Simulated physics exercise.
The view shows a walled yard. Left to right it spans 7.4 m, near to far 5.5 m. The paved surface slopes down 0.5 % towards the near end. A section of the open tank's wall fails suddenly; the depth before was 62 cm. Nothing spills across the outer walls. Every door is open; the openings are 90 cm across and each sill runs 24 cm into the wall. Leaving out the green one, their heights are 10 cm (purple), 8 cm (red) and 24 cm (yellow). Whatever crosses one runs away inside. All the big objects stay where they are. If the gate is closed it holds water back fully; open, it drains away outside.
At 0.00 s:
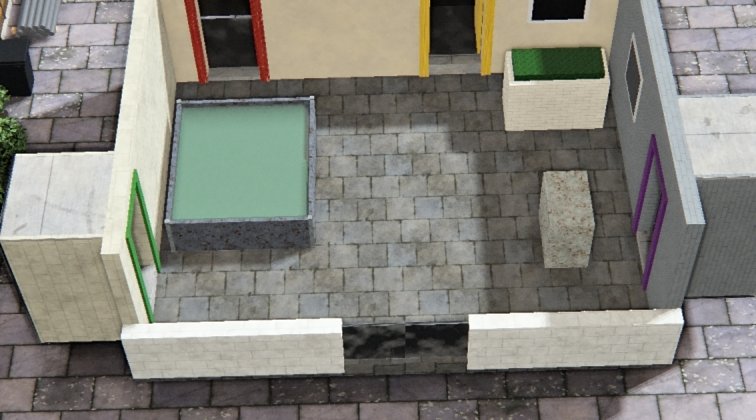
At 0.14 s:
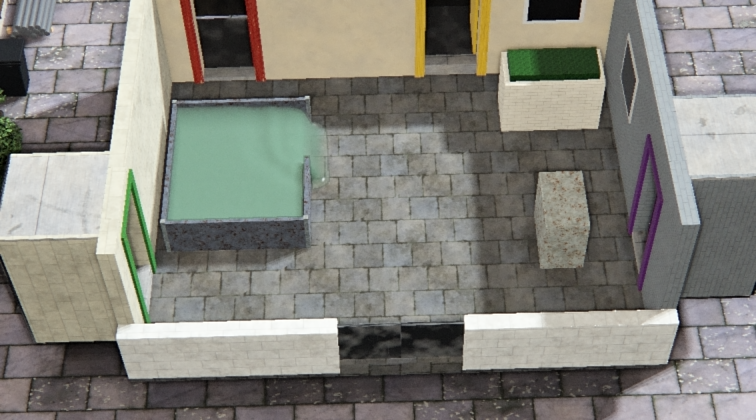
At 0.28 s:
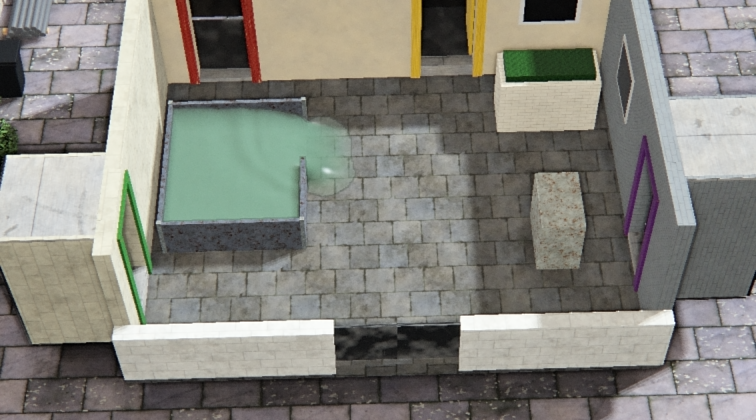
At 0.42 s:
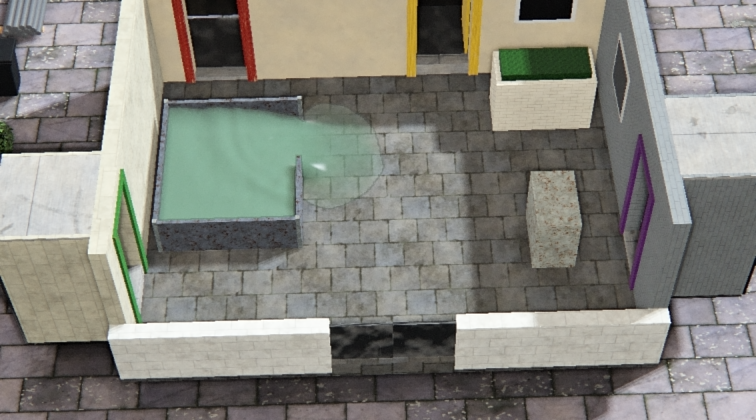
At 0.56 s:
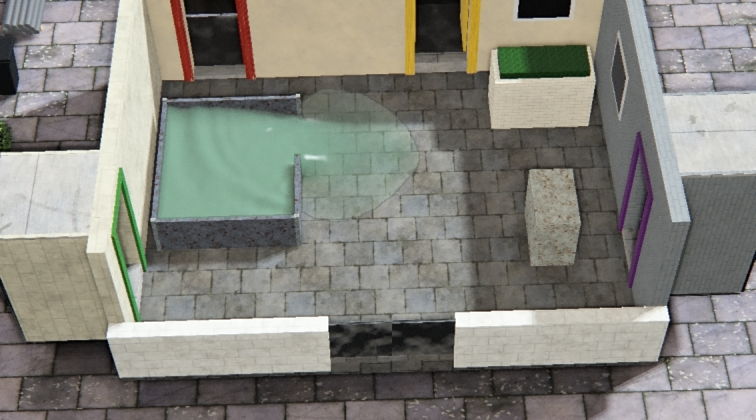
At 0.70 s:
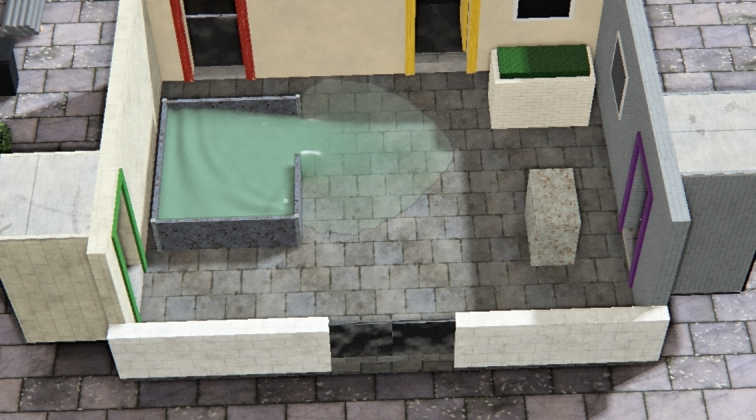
At the start, a square open tank of still green water stands at the left of a walled, paved yard with coloured door surrounds. Part of its right wall gives way and water pours through the gap, then fans out rightward in a thin, widening sheet across the paving, while ripples cross the tank.
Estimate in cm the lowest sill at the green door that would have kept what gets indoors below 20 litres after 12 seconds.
Some 11 cm above the ground.
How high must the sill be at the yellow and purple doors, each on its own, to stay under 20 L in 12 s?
About 14.5 cm at yellow and 10.5 cm at purple.
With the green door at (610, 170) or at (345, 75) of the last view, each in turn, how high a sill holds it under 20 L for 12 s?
Roughly 19 and 9.5 cm.
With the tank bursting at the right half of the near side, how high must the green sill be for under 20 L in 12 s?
Some 15 cm.
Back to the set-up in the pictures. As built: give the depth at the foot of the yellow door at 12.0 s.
Roughly 6.5 cm deep.
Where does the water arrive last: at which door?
Last comes the green one.
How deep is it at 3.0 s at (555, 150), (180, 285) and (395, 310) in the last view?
Roughly 5, 0 and 0 cm, in turn.
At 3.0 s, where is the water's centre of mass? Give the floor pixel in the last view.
At about (359, 165).
After 1.4 s water covers 35 % of the floor, deepest (35 cm) near (310, 144); it has not reached the green door.
After 3.0 s water covers 55 % of the floor, deepest (40 cm) near (595, 79); it has not reached the green door.
After 12.0 s water covers 100 % of the floor, deepest (16 cm) near (211, 353); 15 cm at the green door, 0 litres in over its 24 cm sill.
At the green door as built, the water arrived by 8.4 s and peaked near 16 cm at 10.2 s.
Run again over the same 12 s with other heights there, 43 litres in over 9 cm, 10 litres over 12.5 cm. The limit of 20 litres is kept from about 11 cm up.
